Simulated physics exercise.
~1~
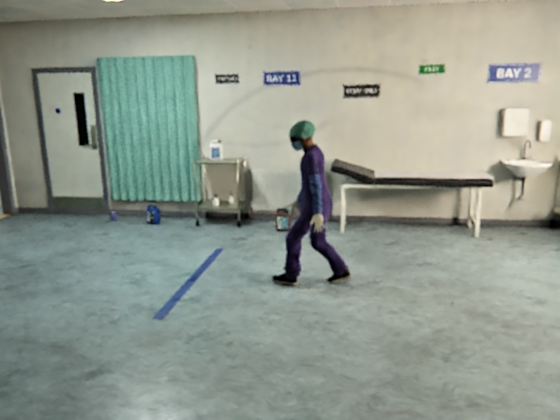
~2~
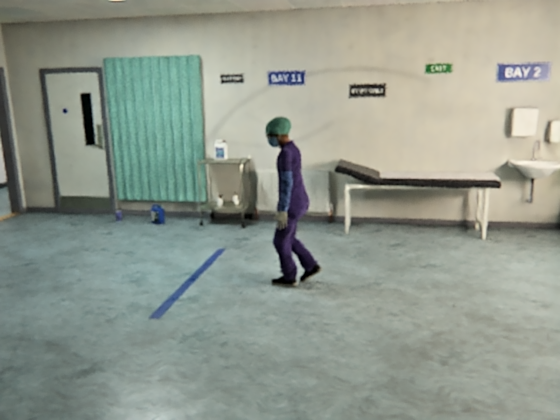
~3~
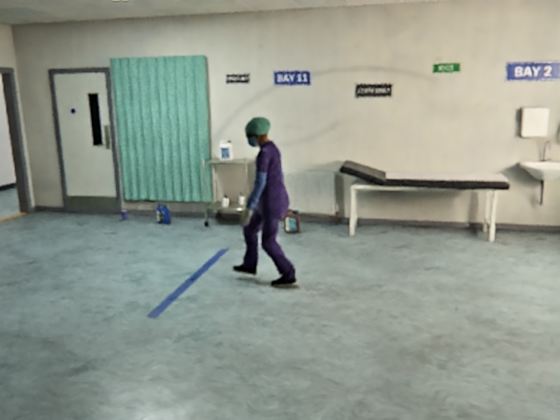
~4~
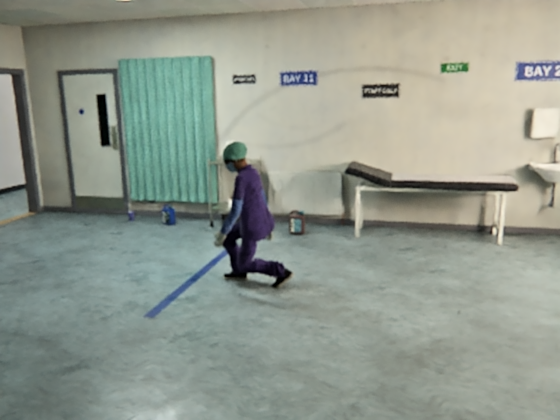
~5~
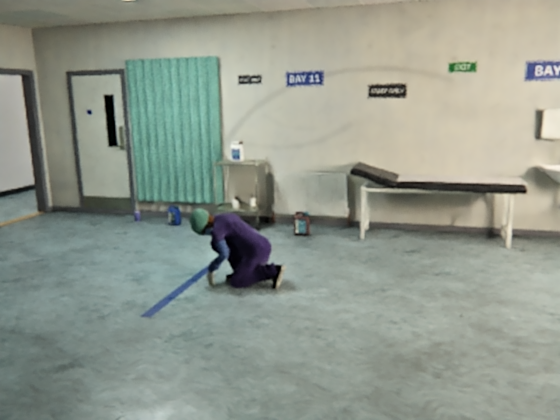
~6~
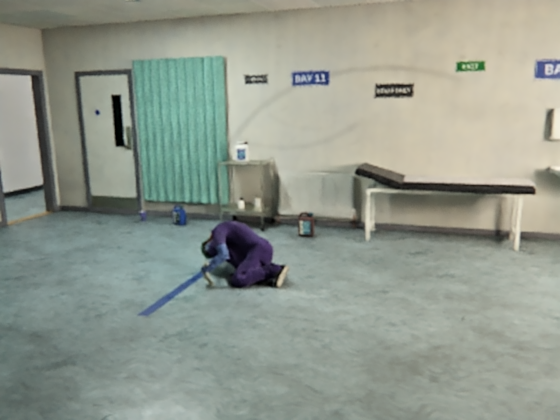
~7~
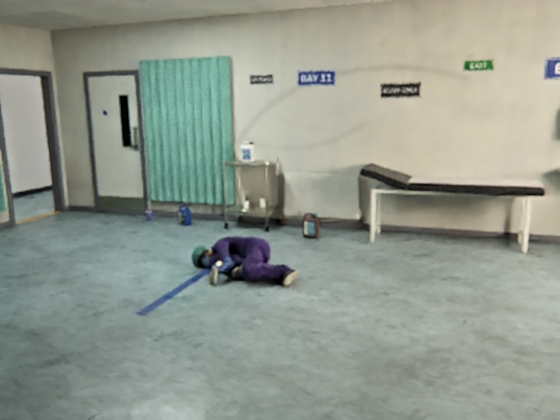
Person in purple scrubs and green cap walking left across a hospital room, sinking to the knees and curling motionless beside blue tape.
